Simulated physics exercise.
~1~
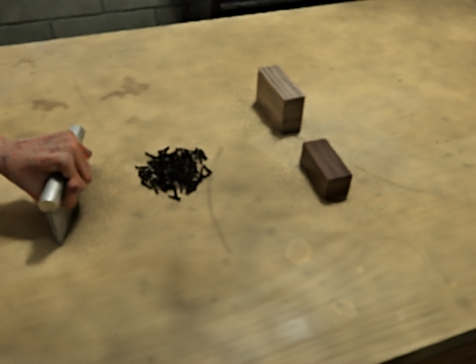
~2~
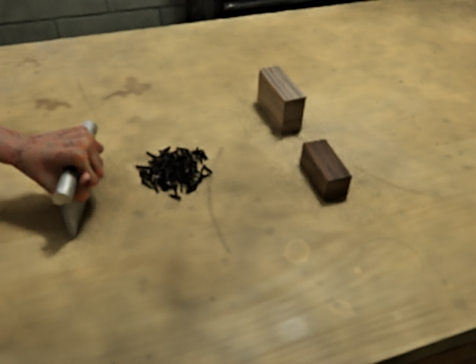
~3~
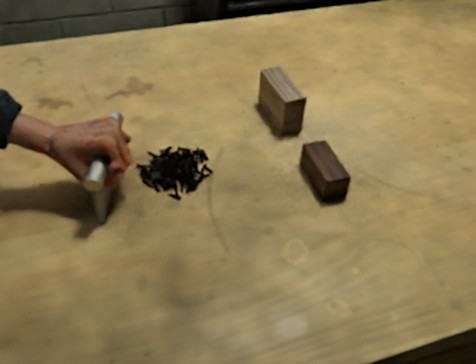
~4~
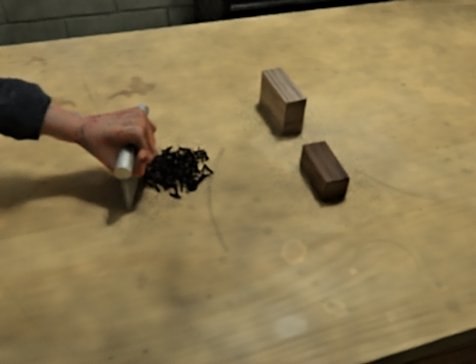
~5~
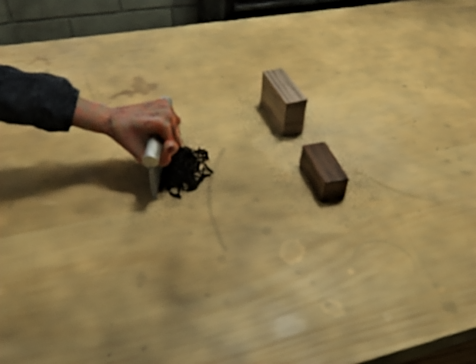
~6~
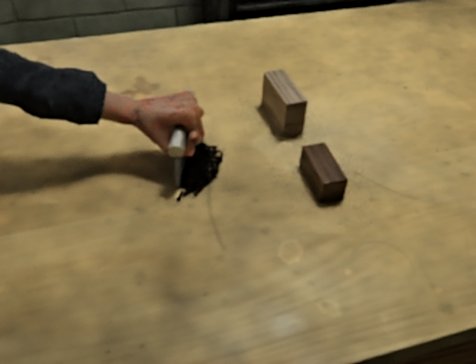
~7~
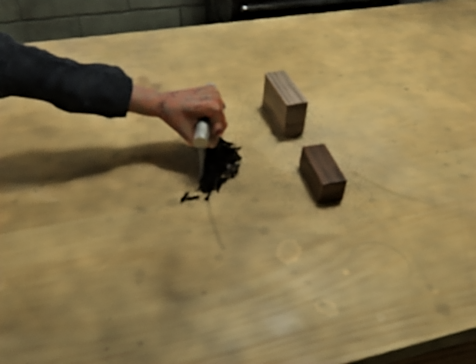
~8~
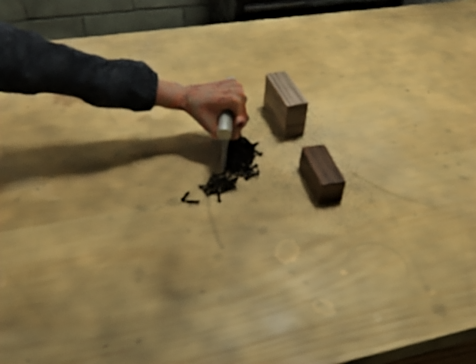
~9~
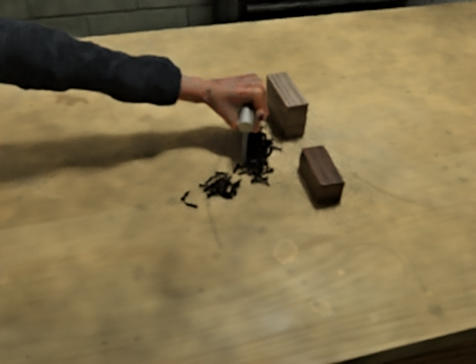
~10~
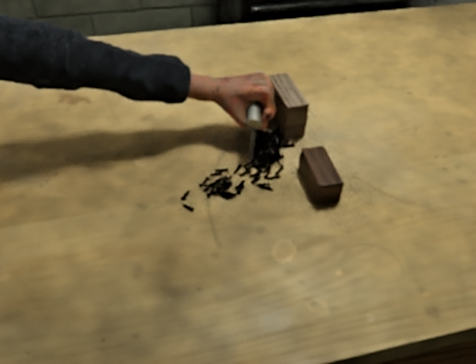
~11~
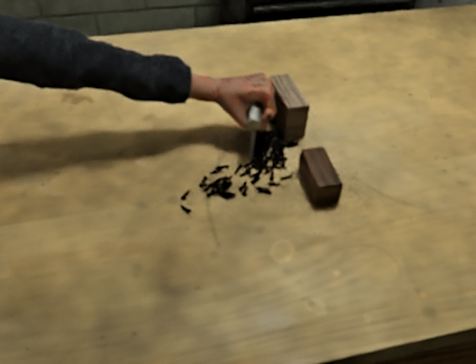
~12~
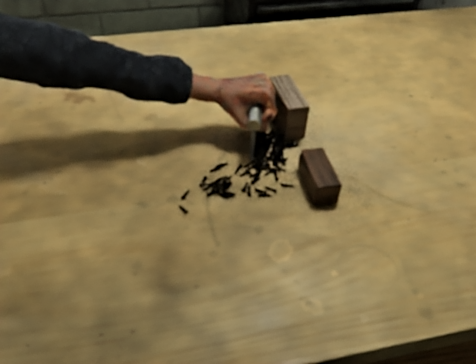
A hand in a dark sleeve slides a scraper rightward across a wooden table into a pile of small black screws, pushing and scattering them toward two fixed brown blocks, then stops beside the far block, with the screws strewn short of the gap.
